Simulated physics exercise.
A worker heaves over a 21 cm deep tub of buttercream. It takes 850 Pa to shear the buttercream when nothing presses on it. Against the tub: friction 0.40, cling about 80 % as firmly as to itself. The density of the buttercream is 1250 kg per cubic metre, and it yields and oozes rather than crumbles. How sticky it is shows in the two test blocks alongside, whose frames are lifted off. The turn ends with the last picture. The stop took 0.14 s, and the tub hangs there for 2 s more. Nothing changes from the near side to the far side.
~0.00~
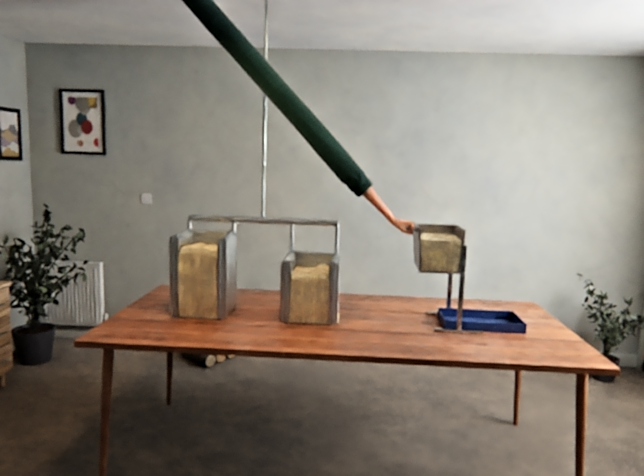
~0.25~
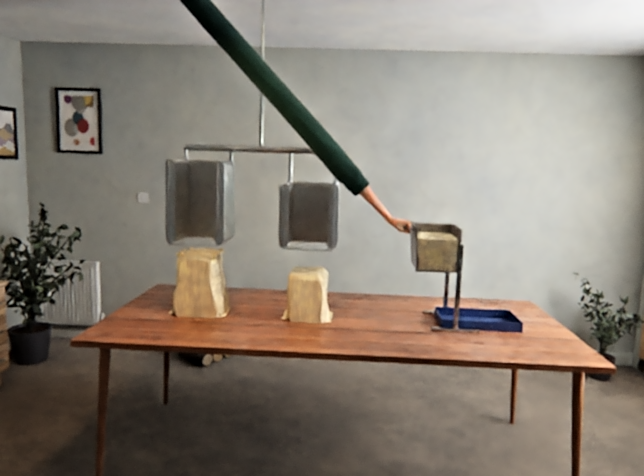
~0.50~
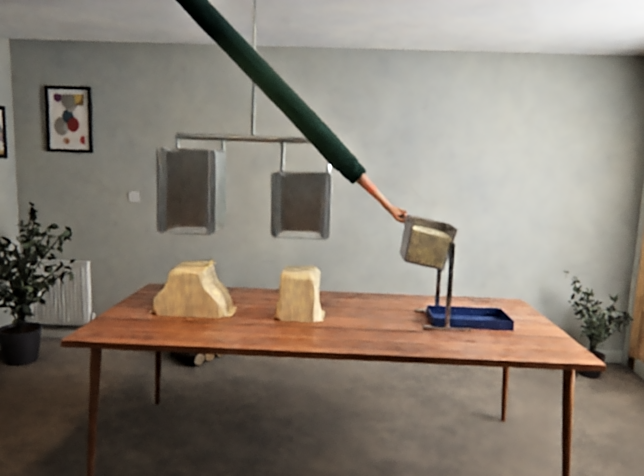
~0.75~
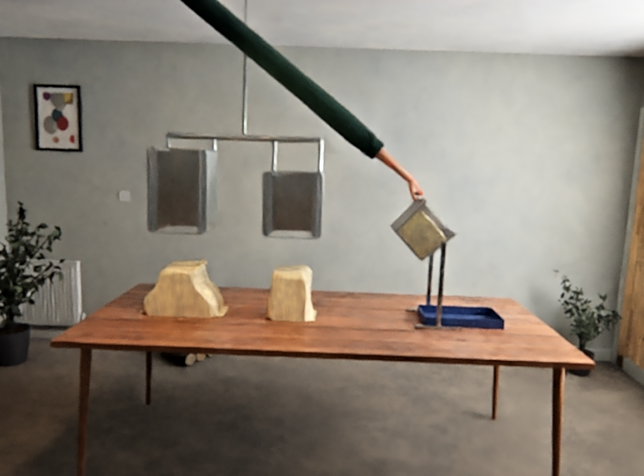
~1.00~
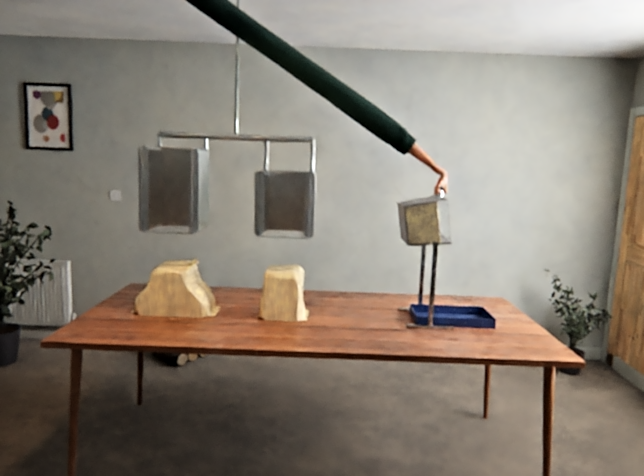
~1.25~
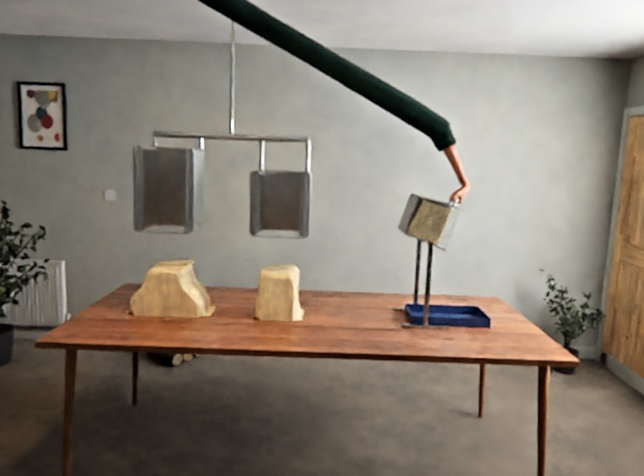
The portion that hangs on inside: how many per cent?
Close to 0 per cent.
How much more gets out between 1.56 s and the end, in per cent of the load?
Some 80 per cent.
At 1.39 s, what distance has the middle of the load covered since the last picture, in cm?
About 3 cm.
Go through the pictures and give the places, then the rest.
The first picture shows handle-side rim at (421, 229), tilt 0 degrees; highest point of the buttercream at (452, 240); test blocks 36 cm, 26 cm high (left to right).
The second picture shows handle-side rim at (418, 228), tilt 0 degrees; highest point of the buttercream at (449, 239); test blocks 32 cm, 26 cm high (left to right).
The third picture shows handle-side rim at (414, 219), tilt 11 degrees; highest point of the buttercream at (416, 230); test blocks 25 cm, 25 cm high (left to right).
The fourth picture shows handle-side rim at (428, 202), tilt 46 degrees; highest point of the buttercream at (420, 211); test blocks 25 cm, 25 cm high (left to right).
The fifth picture shows handle-side rim at (448, 200), tilt 81 degrees; highest point of the buttercream at (435, 203); test blocks 25 cm, 25 cm high (left to right).
The sixth picture shows handle-side rim at (461, 210), tilt 107 degrees; highest point of the buttercream at (425, 201); test blocks 25 cm, 25 cm high (left to right).
By 1.39 s, the tub is at 107 degrees and holds 100 %.
By 1.56 s, the tub is at 107 degrees and holds 78 %.
By 1.73 s, the tub is at 107 degrees and holds 42 %.
By 1.90 s, the tub is at 107 degrees and holds 4 %.
By 3.25 s, at the end, the tub is at 107 degrees and holds 0 %.
